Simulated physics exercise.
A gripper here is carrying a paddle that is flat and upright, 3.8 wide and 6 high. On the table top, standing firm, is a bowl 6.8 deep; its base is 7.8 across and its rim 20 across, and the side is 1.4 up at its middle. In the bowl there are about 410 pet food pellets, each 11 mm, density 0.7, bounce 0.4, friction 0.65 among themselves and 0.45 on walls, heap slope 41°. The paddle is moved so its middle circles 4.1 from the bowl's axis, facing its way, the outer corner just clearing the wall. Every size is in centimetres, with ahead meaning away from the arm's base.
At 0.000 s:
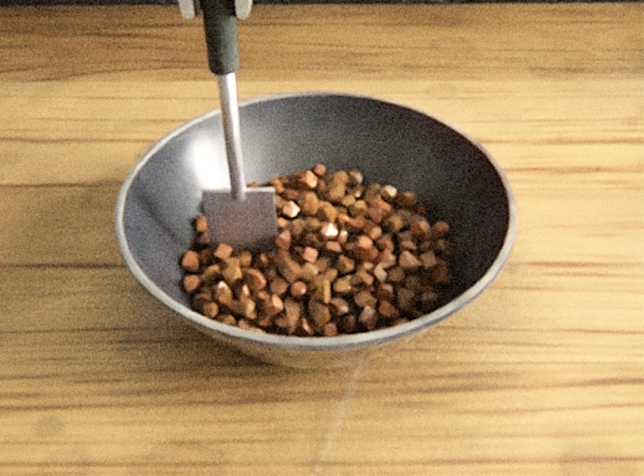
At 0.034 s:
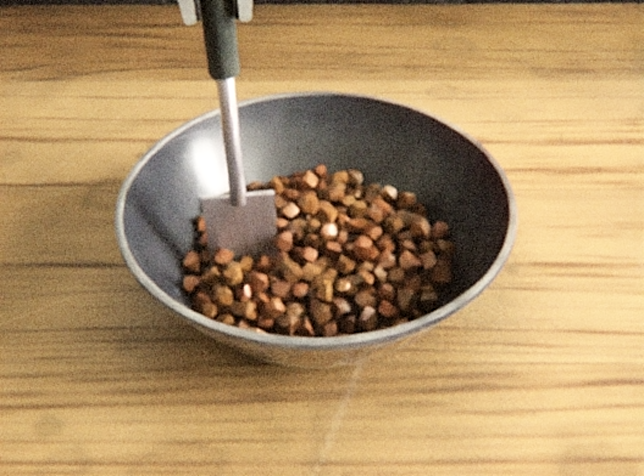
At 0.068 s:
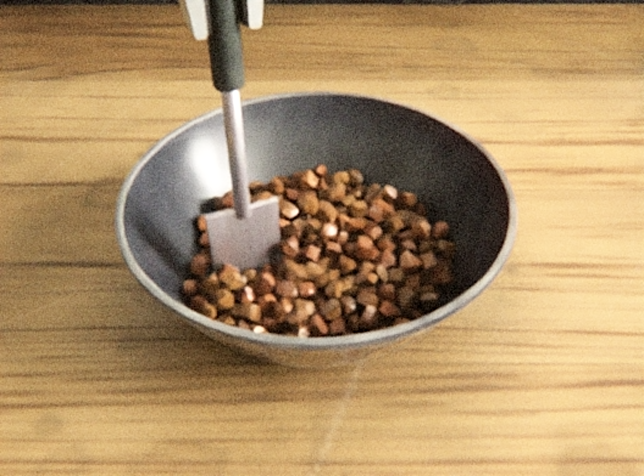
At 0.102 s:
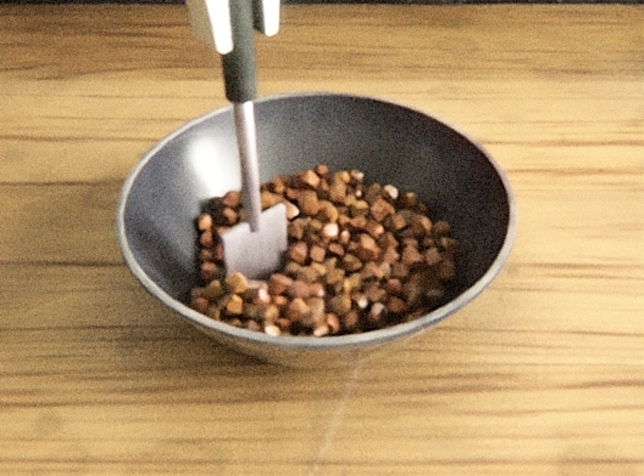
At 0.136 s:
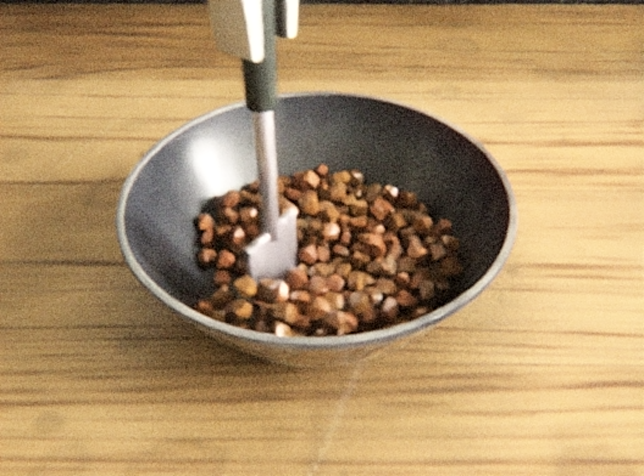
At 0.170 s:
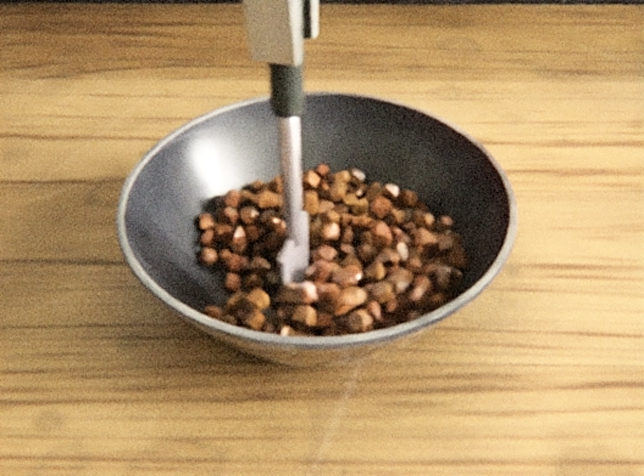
Flat paddle on a robot arm pushing through brown pellets in a grey bowl, turning edge-on as it sweeps toward the front.
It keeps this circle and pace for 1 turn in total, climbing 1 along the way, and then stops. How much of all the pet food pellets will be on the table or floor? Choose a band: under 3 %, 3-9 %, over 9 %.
Band: Under 3 %.
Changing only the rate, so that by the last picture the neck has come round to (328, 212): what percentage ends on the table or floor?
Around 0 in a hundred.
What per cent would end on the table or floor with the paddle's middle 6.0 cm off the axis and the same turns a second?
Roughly 0 percent, I'd expect.
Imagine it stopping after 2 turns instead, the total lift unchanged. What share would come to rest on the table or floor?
Estimate: Near 0 %.
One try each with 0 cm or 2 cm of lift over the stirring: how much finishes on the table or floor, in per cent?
First try about 0 per cent, second about 0 per cent.
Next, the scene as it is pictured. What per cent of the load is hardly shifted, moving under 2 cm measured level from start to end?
Roughly 10 percent.
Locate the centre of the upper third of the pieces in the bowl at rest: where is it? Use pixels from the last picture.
(244, 260).
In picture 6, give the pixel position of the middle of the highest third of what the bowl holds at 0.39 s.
(412, 185), roughly.
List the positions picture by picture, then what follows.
Paddle neck at (235, 166), 0° round; upper third of the load around (323, 241), from x 190 to 445, top at y 175; 412 in the bowl, in the first picture.
Paddle neck at (235, 171), 7° round; upper third of the load around (320, 243), from x 190 to 445, top at y 175, in the second picture.
Paddle neck at (239, 184), 24° round; upper third of the load around (319, 250), from x 190 to 445, top at y 175, in the third picture.
Paddle neck at (251, 196), 41° round; upper third of the load around (321, 271), from x 200 to 450, top at y 175, in the fourth picture.
Paddle neck at (269, 206), 58° round; upper third of the load around (330, 275), from x 205 to 450, top at y 175, in the fifth picture.
Paddle neck at (292, 211), 76° round; upper third of the load around (355, 275), from x 205 to 460, top at y 175; 412 in the bowl, in the sixth picture.
After 0.39 s, 185° round, highest piece 8 above the table; 412 in the bowl.
After 0.61 s, 295° round, highest piece 8 above the table; 411 in the bowl, 1 on the table or floor.
After 0.91 s, 0° round, highest piece 8 above the table; 411 in the bowl, 1 on the table or floor.
After 1.61 s, 0° round, highest piece 8 above the table; 411 in the bowl, 1 on the table or floor.
At rest, 411 in the bowl, 1 on the table or floor. That is 0 % on the table or floor.
